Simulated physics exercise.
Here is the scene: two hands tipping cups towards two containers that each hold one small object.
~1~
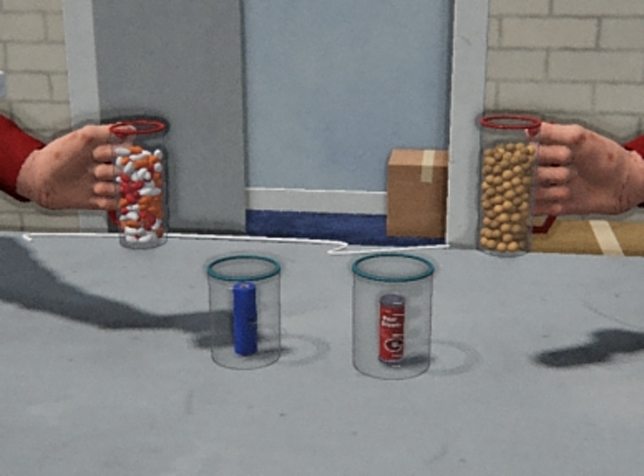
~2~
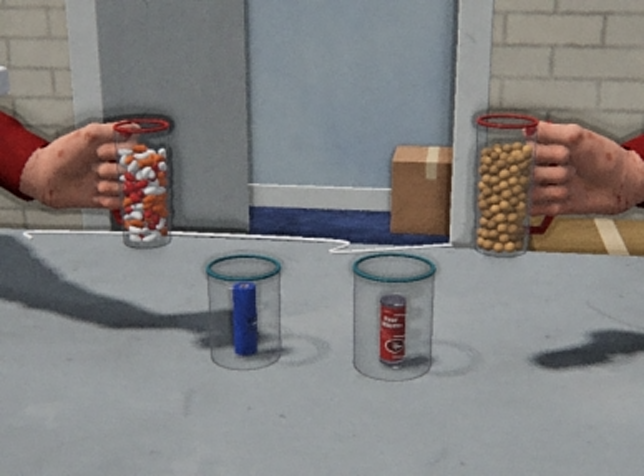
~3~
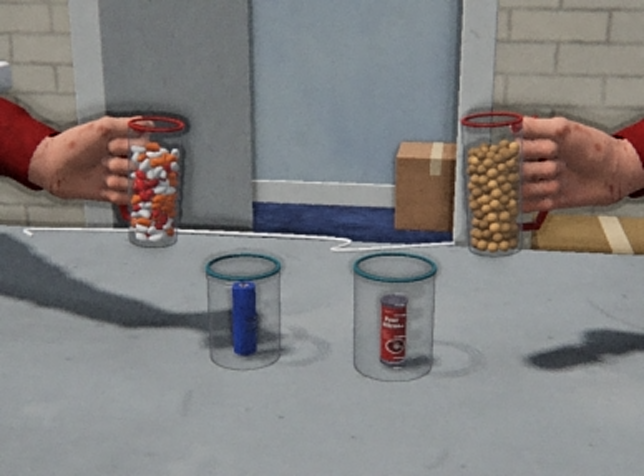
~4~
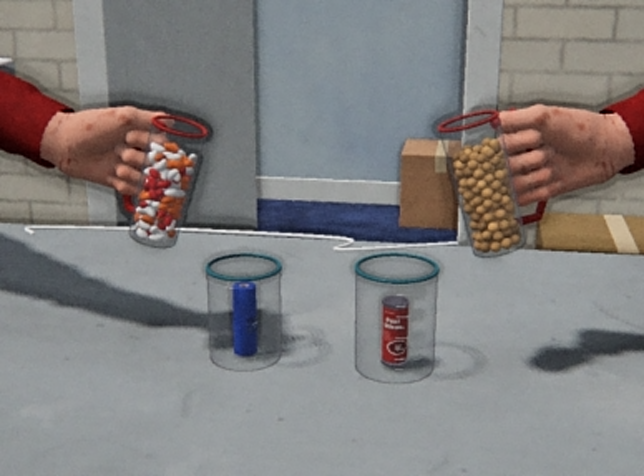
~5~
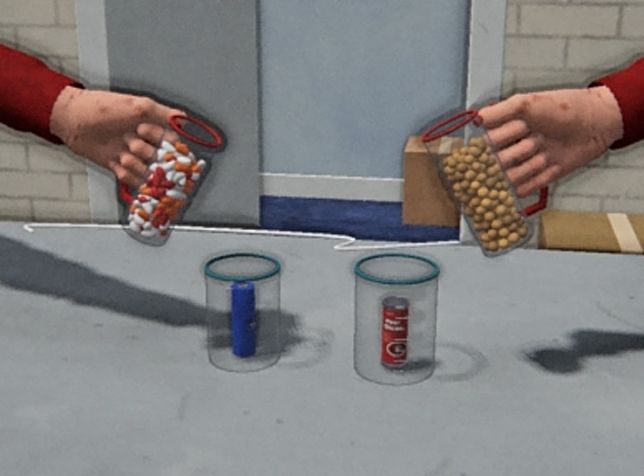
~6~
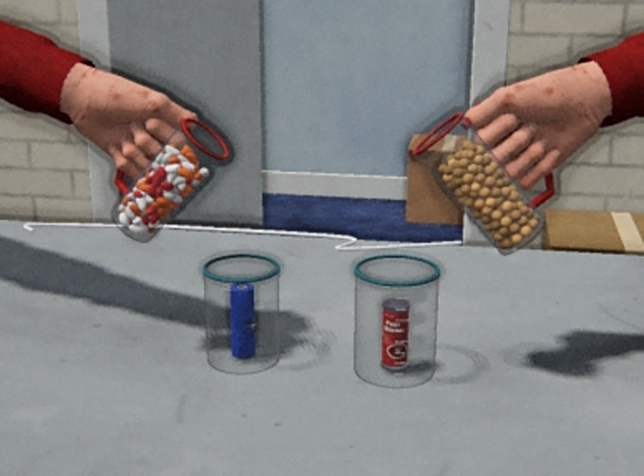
Two hands move cups of jelly beans and round beads slightly inward, steadily tilting them toward each other.
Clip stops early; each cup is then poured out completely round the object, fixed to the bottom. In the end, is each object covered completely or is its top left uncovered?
Left object: It's going to be still in sight; right object: It's going to be still in sight.
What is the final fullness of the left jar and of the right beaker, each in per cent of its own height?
Near 55 on the left, 55 on the right.
Then, 0.46 s on from there, left jar empty, all of its cupful still in the cup; right beaker empty, all of its cupful still in the cup.
Then, 0.86 s on from there, left jar nearly empty, the bulk of its cupful still in the cup; right beaker nearly empty, near two thirds of its cupful still in the cup.
Then, 1.21 s on from there, left jar half full, none of its cupful still in the cup; right beaker a third full, none of its cupful still in the cup.
In the end, left jar half full (surface near (242, 306)), nothing beside it; right beaker half full (surface near (396, 315)), nothing beside it; the left thing is still showing; the right thing is still showing.
